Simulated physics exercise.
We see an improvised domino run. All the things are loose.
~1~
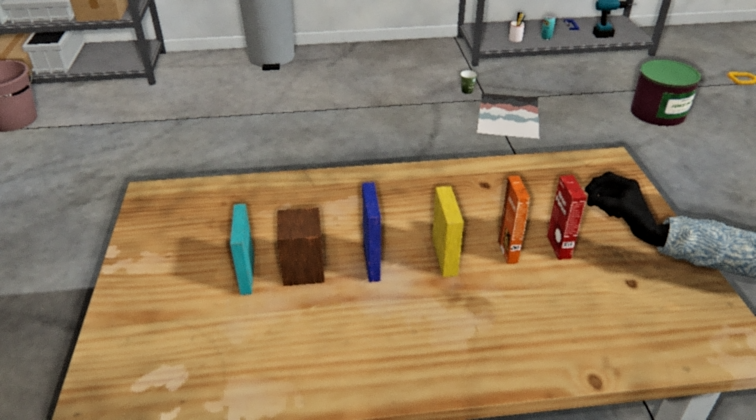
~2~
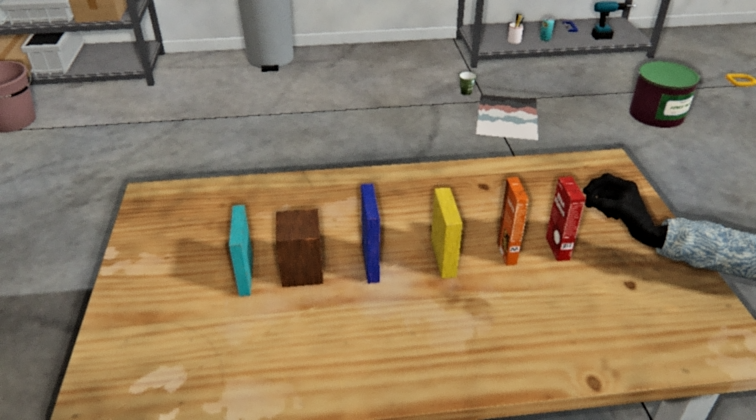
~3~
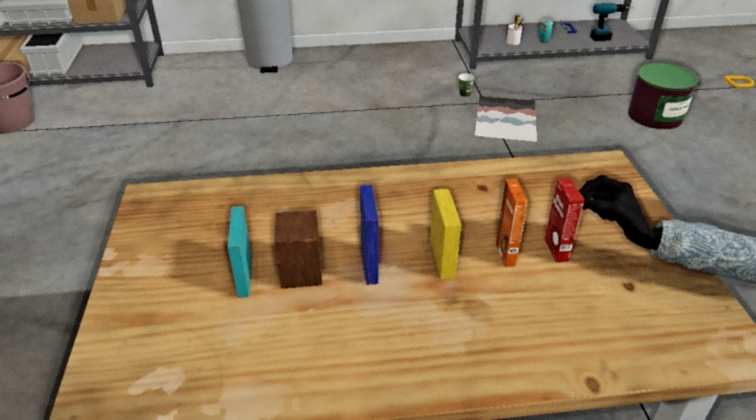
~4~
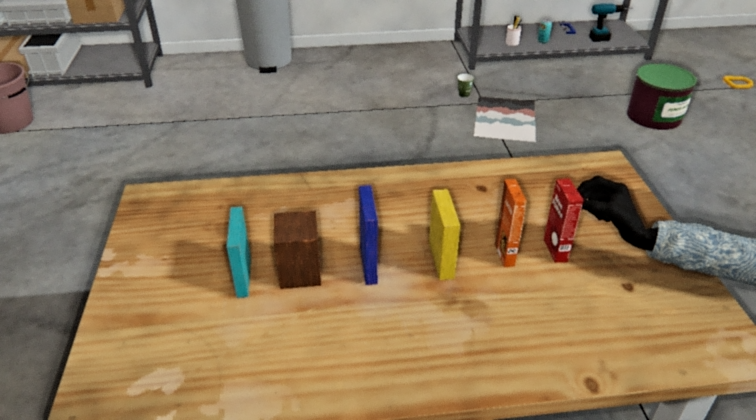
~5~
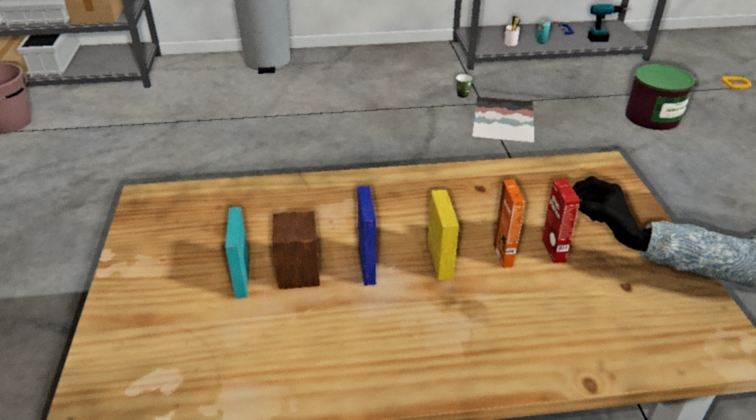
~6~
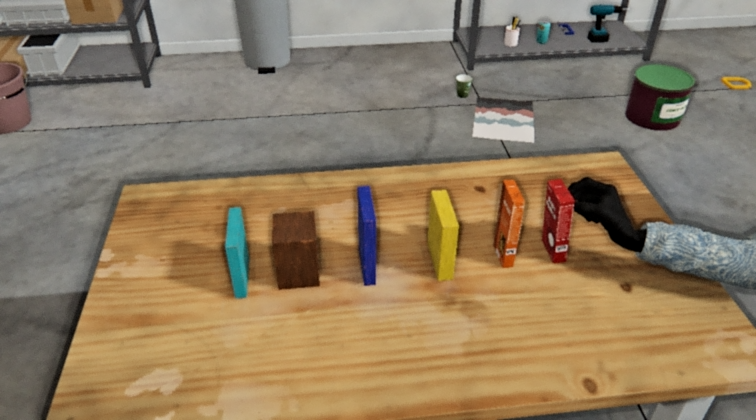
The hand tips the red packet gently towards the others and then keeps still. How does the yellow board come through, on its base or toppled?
The yellow board tips over.
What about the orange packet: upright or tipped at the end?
The orange packet tips over.
Then, 0.50 s on from there, red packet 55° over; orange packet turned 31° from how it was put.
Then, 0.80 s on from there, red packet 76° over; yellow board turned 61° from how it was put near (407, 246); orange packet turned 73° from how it was put.
In the end, toppled on the table, yellow board and orange packet; moved from the start, blue block; brown block unmoved. At the end, from the last picture's camera, yellow board near (404, 259).
